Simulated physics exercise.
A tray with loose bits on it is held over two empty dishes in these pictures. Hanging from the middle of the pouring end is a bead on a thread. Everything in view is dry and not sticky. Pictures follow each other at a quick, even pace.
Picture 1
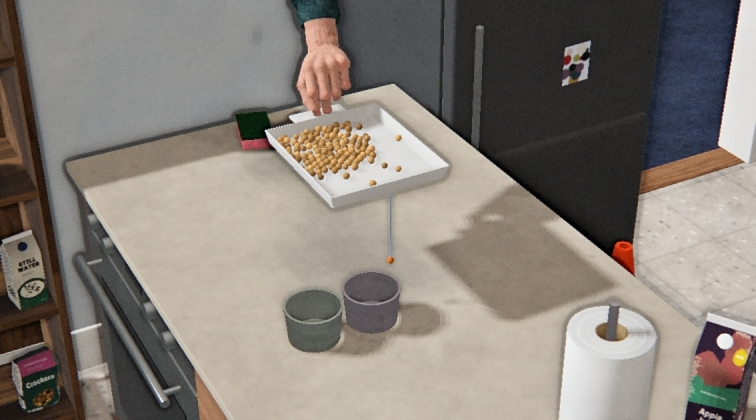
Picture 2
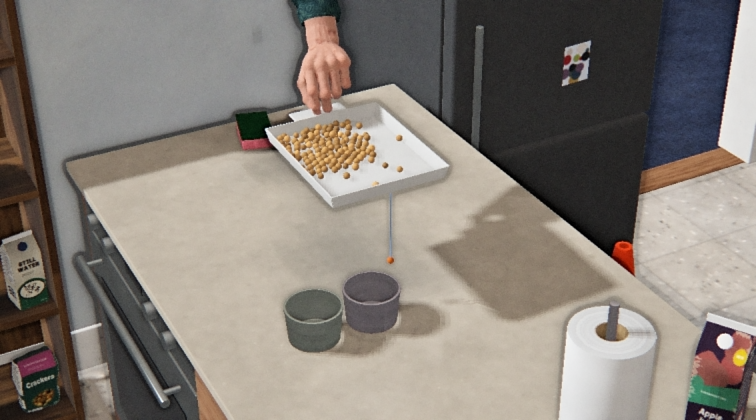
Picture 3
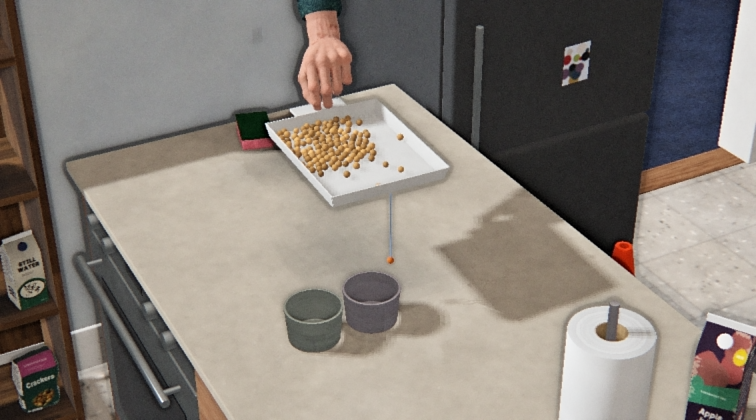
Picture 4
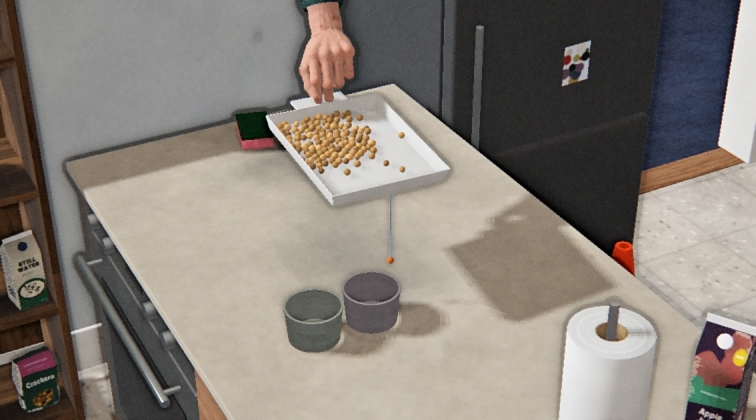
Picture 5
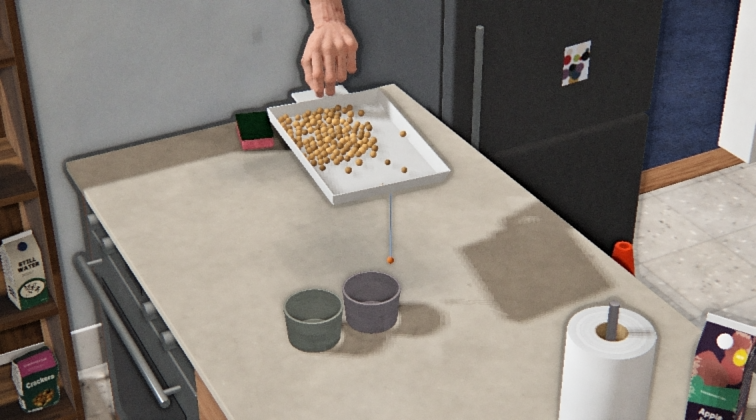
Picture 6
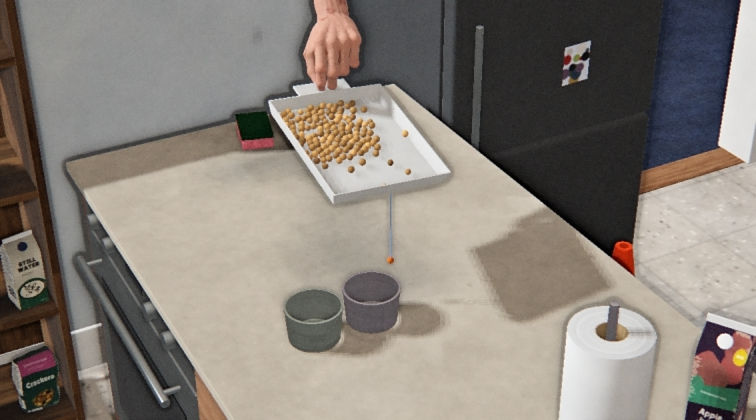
On a kitchen counter, a hand held a white tray of small round wooden beads above two empty dishes, then slowly raised its back end a little as some beads shifted slightly.
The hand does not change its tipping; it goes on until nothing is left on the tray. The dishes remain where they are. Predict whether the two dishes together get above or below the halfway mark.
Below.
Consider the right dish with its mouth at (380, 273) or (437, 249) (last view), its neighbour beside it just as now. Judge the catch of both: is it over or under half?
Together the dishes get less than a half first, then less than a half.
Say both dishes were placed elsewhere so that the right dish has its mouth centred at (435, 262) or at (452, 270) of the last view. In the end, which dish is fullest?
First try, the rightmost dish; second try, the rightmost dish.
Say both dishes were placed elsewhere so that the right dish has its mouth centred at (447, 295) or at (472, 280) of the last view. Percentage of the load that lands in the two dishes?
0 %, 10 %.
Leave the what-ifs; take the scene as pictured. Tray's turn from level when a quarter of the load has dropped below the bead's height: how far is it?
Reading: Some 85°.
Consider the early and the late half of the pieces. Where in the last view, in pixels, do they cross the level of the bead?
Near (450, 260) to start, and near (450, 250) afterwards.
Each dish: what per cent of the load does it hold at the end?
Roughly: Left 0 %, right 0 %.
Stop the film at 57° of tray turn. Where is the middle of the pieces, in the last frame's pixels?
Centre estimate: (417, 174).
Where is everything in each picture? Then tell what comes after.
In the first picture, corners of the pouring end at (333, 195) and (444, 165), level; middle of the load at (331, 149), round wooden beads; left dish at (326, 334); right dish at (385, 315); bead on its thread at (391, 260).
In the second picture, corners of the pouring end at (333, 195) and (444, 165), level; middle of the load at (331, 148).
In the third picture, corners of the pouring end at (333, 194) and (444, 166), tipped barely, lowest at the right corner; middle of the load at (331, 145).
In the fourth picture, corners of the pouring end at (334, 194) and (445, 167), tipped a little, lowest at the right corner; middle of the load at (332, 140), a stray few on the move.
In the fifth picture, corners of the pouring end at (335, 193) and (445, 169), tipped a little, lowest at the right corner; middle of the load at (333, 136), a stray few on the move.
In the sixth picture, corners of the pouring end at (336, 192) and (446, 171), tipped a little, lowest at the right corner; middle of the load at (336, 133), about half on the move; left dish at (326, 334); right dish at (385, 315).
Soon, tray tipped steeply; most on the tray; a small part outside both; a stray few in the air.
A while on, tray tipped right over; a small part on the tray; about two thirds outside both; about a quarter in the air.
Towards the end, tray tipped past a quarter turn; all outside both.
Finally, tray tipped past a quarter turn; none in the left dish; none in the right dish; all outside both.
